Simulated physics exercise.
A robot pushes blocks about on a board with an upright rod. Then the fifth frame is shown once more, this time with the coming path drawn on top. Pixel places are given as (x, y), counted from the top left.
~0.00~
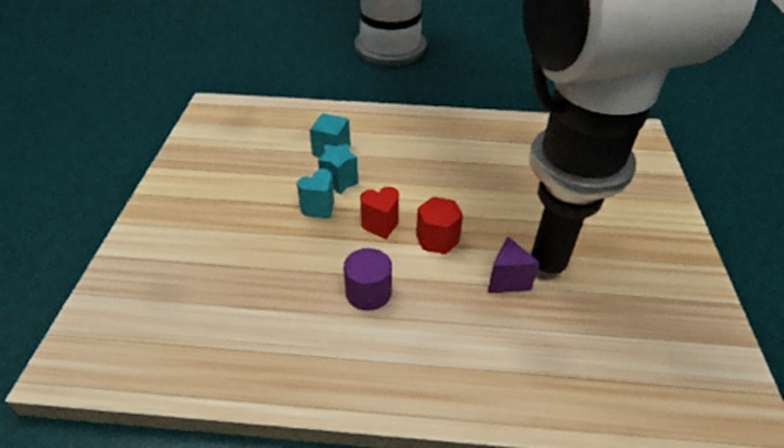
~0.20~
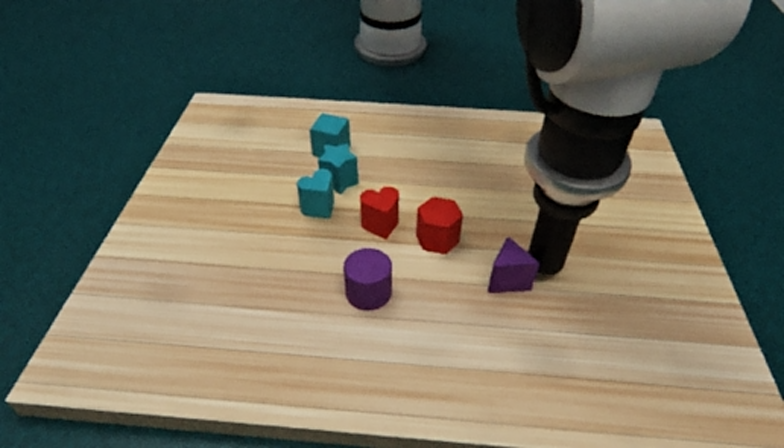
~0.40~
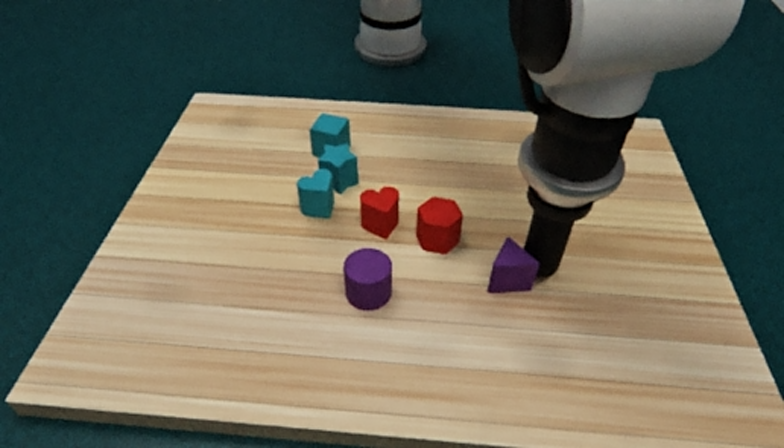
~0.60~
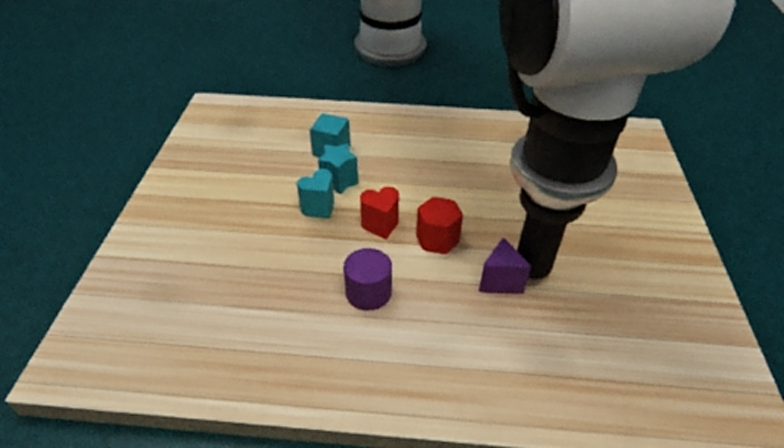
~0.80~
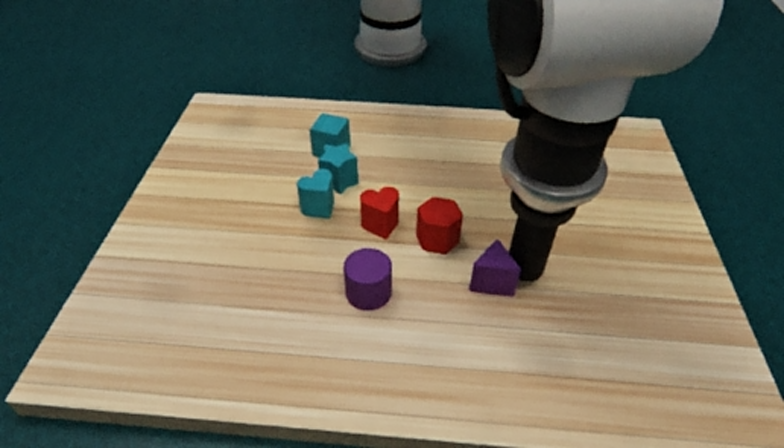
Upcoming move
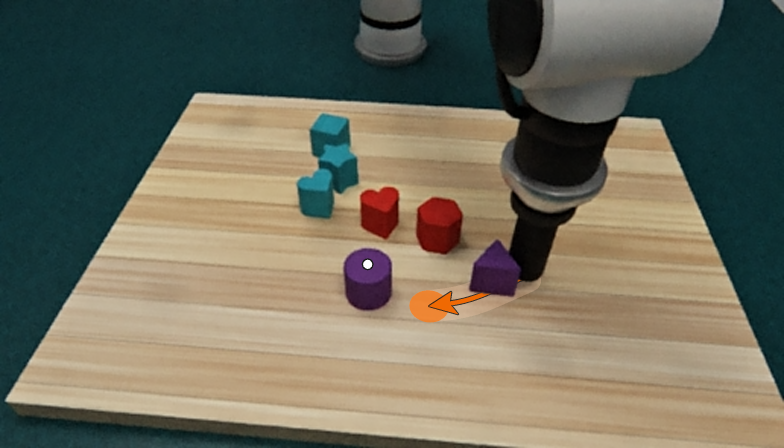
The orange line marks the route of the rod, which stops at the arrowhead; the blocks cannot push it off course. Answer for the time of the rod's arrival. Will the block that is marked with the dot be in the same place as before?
I'd say no.
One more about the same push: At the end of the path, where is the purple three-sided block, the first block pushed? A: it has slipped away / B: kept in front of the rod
Letter B.
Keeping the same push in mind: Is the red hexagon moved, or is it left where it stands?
Not moved.
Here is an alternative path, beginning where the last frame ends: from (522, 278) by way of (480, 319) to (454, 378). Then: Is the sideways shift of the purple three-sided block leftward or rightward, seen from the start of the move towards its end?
Goes right.
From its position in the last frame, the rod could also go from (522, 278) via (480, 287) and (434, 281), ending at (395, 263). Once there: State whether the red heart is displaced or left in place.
That one stays where it is.
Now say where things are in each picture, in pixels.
The first frame shows tip of the rod (549, 261), middles of tops, purple circular block (368, 264), red hexagon (440, 211), purple three-sided block (514, 254).
The second frame shows rod (545, 262), nothing pushed.
The third frame shows rod (539, 264), nothing pushed.
The fourth frame shows rod (533, 266), purple three-sided block (507, 255).
The fifth frame shows rod (525, 269), purple circular block (368, 264), red hexagon (440, 211), purple three-sided block (498, 256).
The line goes from (522, 278) by way of (494, 290) and (463, 301) to (429, 306); the dot is on the purple circular block.
On the path given first. Halfway along, rod (481, 287); purple three-sided block (449, 268), turned 35° clockwise.
At the end, rod (430, 297); purple circular block (347, 264); red hexagon unmoved; purple three-sided block (395, 278), turned 35° clockwise.
